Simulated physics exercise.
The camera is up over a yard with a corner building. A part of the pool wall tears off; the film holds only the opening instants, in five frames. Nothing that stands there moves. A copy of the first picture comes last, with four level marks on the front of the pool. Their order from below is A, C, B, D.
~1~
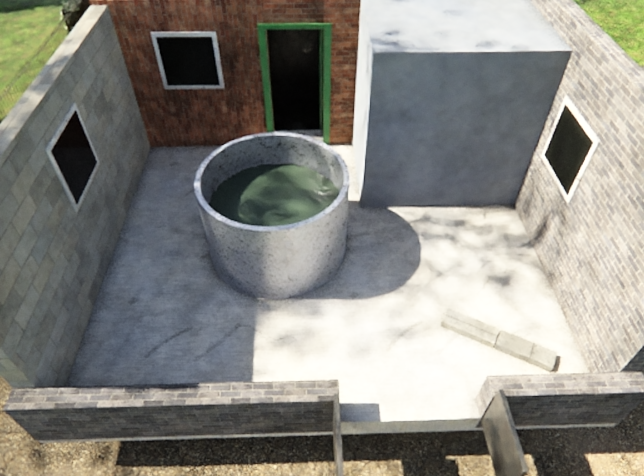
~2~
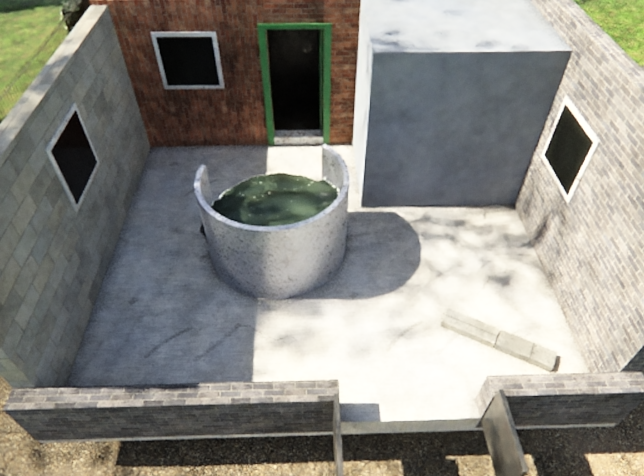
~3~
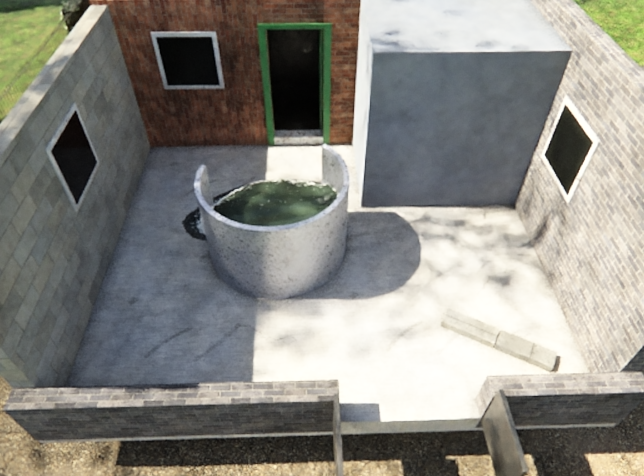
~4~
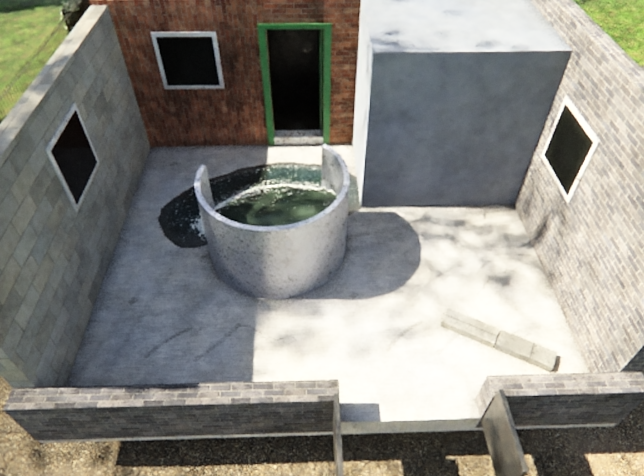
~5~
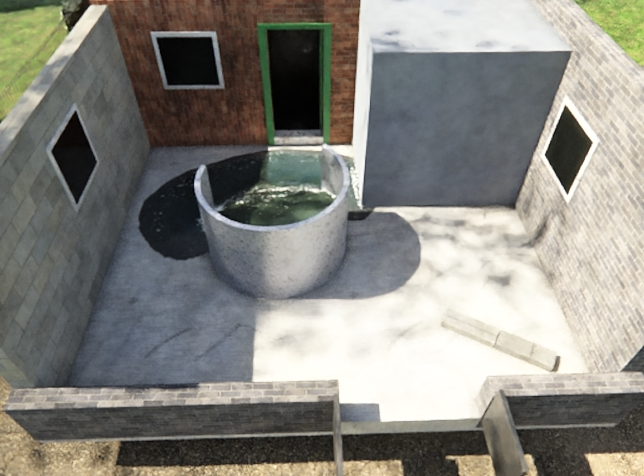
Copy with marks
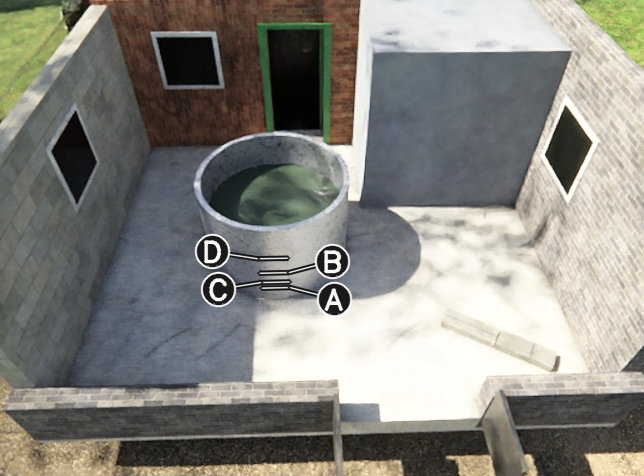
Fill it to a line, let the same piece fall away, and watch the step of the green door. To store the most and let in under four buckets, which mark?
C is the one.
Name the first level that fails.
It is B.
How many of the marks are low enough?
Two.
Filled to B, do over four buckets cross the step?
Yes.
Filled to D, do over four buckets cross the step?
Yes.
On the marked copy, A at (275, 287); B at (274, 272); C at (275, 282); D at (272, 258); from the bottom up A, C, B, D.
Choosing A, nothing gets over.
Choosing B, about 8 bucketfuls get in.
Choosing C, a bucket or two gets in.
Choosing D, dozens of bucketfuls pour in.
